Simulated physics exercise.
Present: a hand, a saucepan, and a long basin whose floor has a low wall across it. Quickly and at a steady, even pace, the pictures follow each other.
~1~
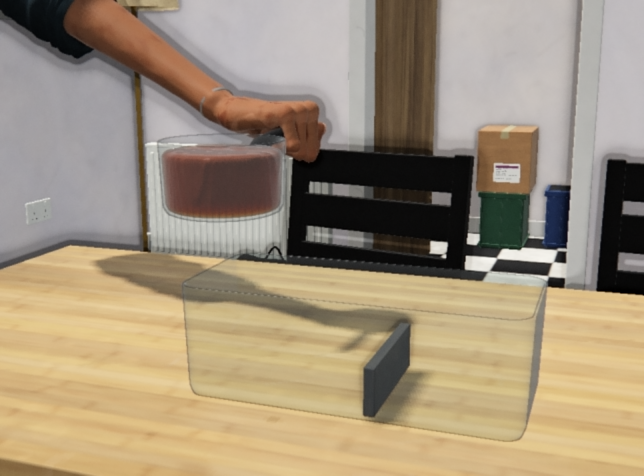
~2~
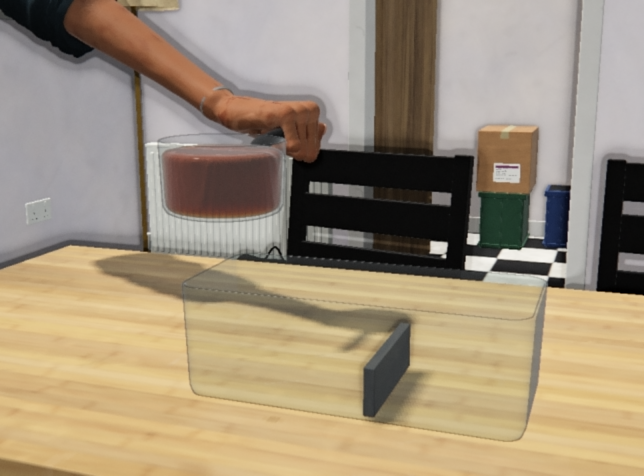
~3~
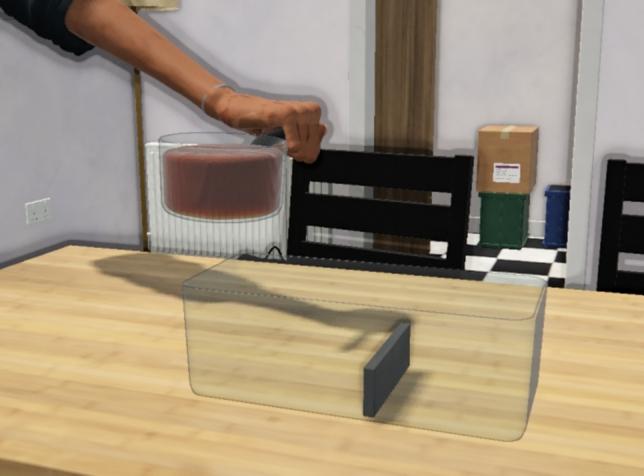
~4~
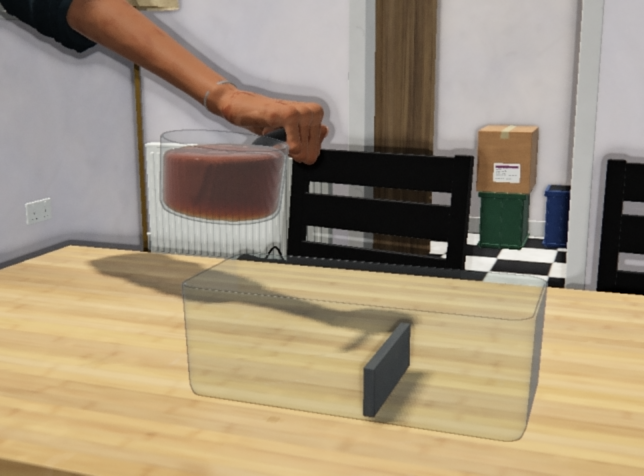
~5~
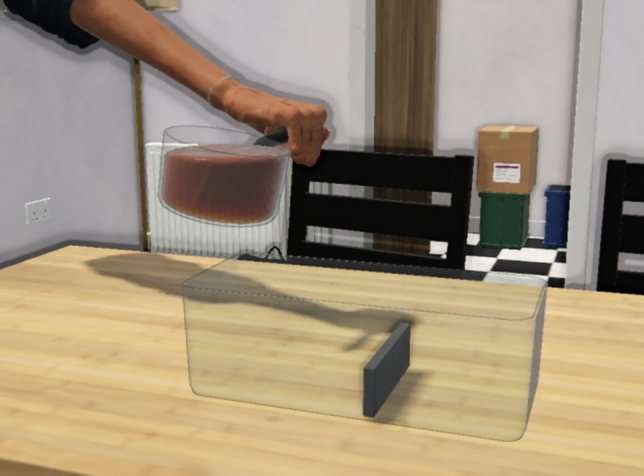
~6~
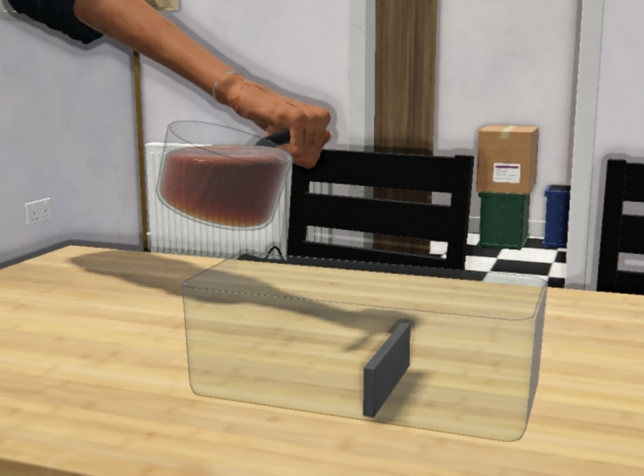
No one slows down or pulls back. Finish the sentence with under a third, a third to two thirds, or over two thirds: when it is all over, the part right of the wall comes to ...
When it is all over, the part right of the wall comes to under a third.
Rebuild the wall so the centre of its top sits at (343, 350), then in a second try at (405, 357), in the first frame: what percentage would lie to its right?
The first one comes to 45 percent, while the second comes to 10 percent.
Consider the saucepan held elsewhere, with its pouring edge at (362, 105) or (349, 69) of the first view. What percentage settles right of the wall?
80 %, 75 %.
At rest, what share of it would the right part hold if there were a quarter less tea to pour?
Roughly 0 in a hundred.
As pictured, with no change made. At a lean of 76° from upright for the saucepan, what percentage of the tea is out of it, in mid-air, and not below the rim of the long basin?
About 25 per cent.
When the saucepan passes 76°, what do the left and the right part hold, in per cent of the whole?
Left about 35, right about 0.
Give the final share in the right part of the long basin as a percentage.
Roughly 0 percent of it.
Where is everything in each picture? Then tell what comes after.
In the first picture, it leans 0°; its right rim is at (279, 144); the tea meets the walls at (172, 149) and (279, 153); the long basin's rim runs from (211, 270) to (541, 300); the wall's top is at (389, 346).
In the second picture, it leans 1°; its right rim is at (280, 145); the tea meets the walls at (173, 149) and (280, 154).
In the third picture, it leans 3°; its right rim is at (281, 147); the tea meets the walls at (173, 148) and (281, 154).
In the fourth picture, it leans 6°; its right rim is at (283, 152); the tea meets the walls at (175, 149) and (283, 155).
In the fifth picture, it leans 11°; its right rim is at (285, 157); the tea meets the walls at (175, 149) and (284, 155).
In the sixth picture, it leans 17°; its right rim is at (286, 165); the tea meets the walls at (176, 151) and (288, 157).
A moment on, the saucepan is tipped on its side and 41 per cent is still to pour, 33 is left of the wall and 0 right of it.
Next, the saucepan is tipped right over and 4 per cent is still to pour, 91 is left of the wall and 2 right of it.
Then the saucepan is tipped right over and 0 per cent is still to pour, 97 is left of the wall and 2 right of it.
Later the saucepan is tipped right over and 0 per cent is still to pour, 97 is left of the wall and 2 right of it.
In the end 97 per cent lies left of the wall, 2 right of it and 0 outside.
